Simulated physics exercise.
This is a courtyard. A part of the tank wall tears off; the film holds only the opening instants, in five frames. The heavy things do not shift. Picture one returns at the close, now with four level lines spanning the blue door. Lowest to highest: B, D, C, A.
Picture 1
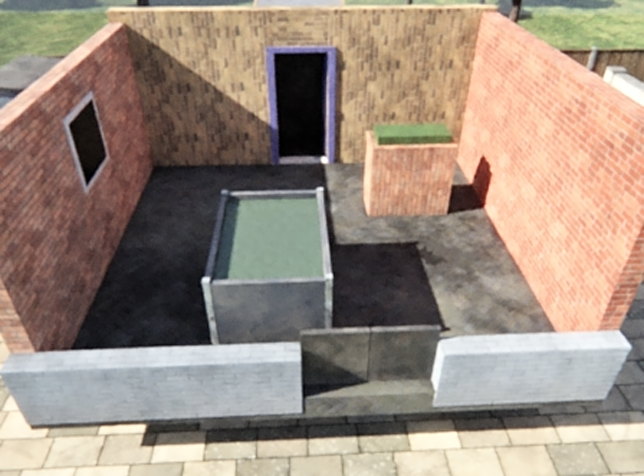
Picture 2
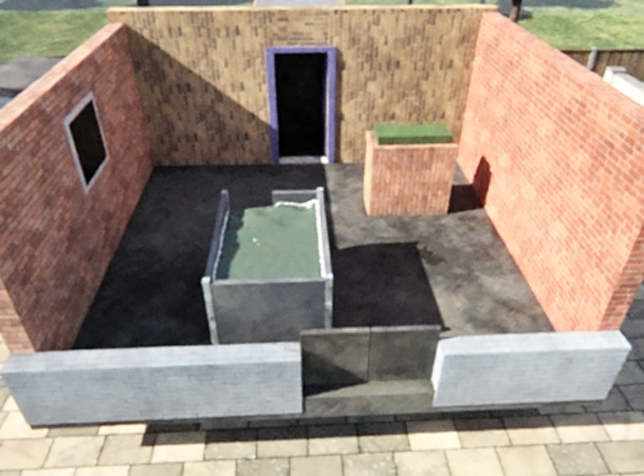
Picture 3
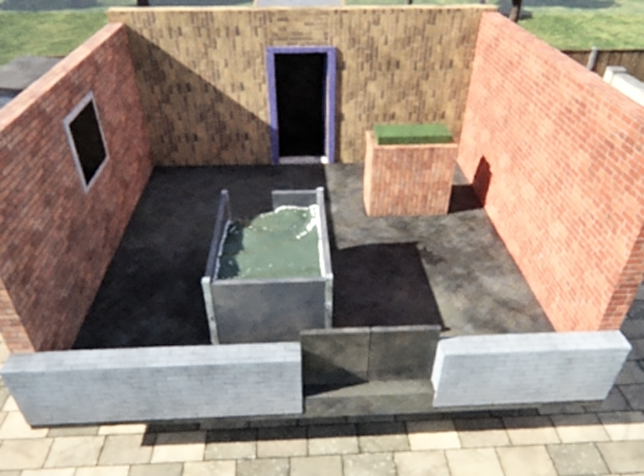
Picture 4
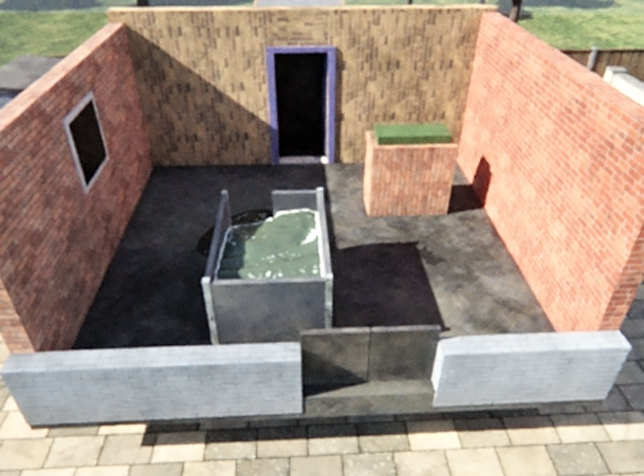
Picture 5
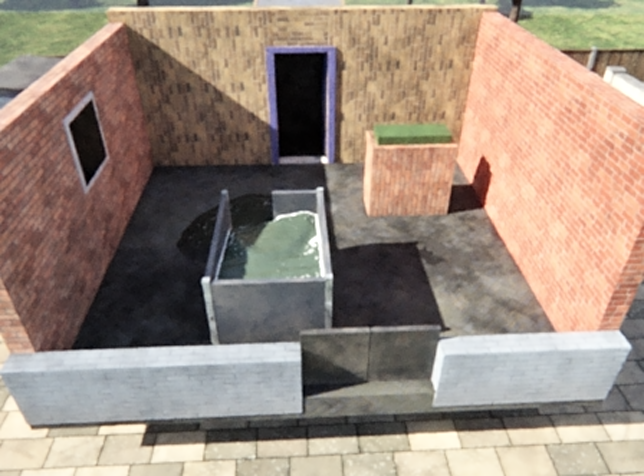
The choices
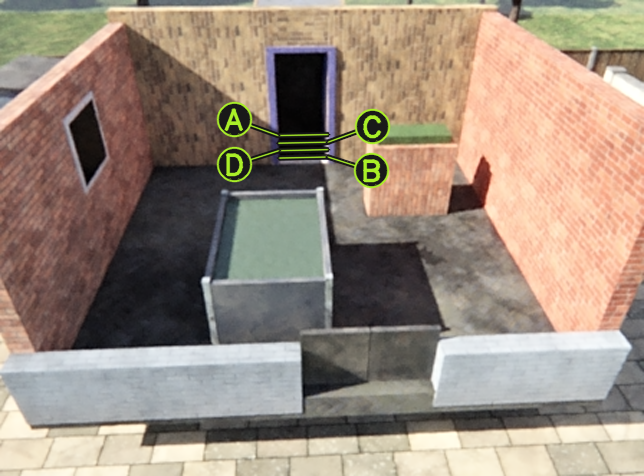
The video shows a brick-walled courtyard with a blue doorway and a tank of still green water. The tank's far end opens, the water churns and drops lower, and a dark wet patch spreads across the ground behind and left.
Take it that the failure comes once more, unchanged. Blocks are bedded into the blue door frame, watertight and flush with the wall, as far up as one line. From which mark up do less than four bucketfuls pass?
D is the one.
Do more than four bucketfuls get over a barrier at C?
No, that is safe.
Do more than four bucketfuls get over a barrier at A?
No, not at all.
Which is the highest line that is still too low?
That would be B.
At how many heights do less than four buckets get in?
Three of them.
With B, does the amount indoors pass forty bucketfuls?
No, less.
On the marked copy, A at (303, 135); B at (303, 157); C at (303, 142); D at (303, 150); from the bottom up B, D, C, A.
If A is chosen, nothing gets over.
If B is chosen, about 13 bucketfuls get in.
If C is chosen, nothing gets over.
If D is chosen, a splash gets over, under a bucket.
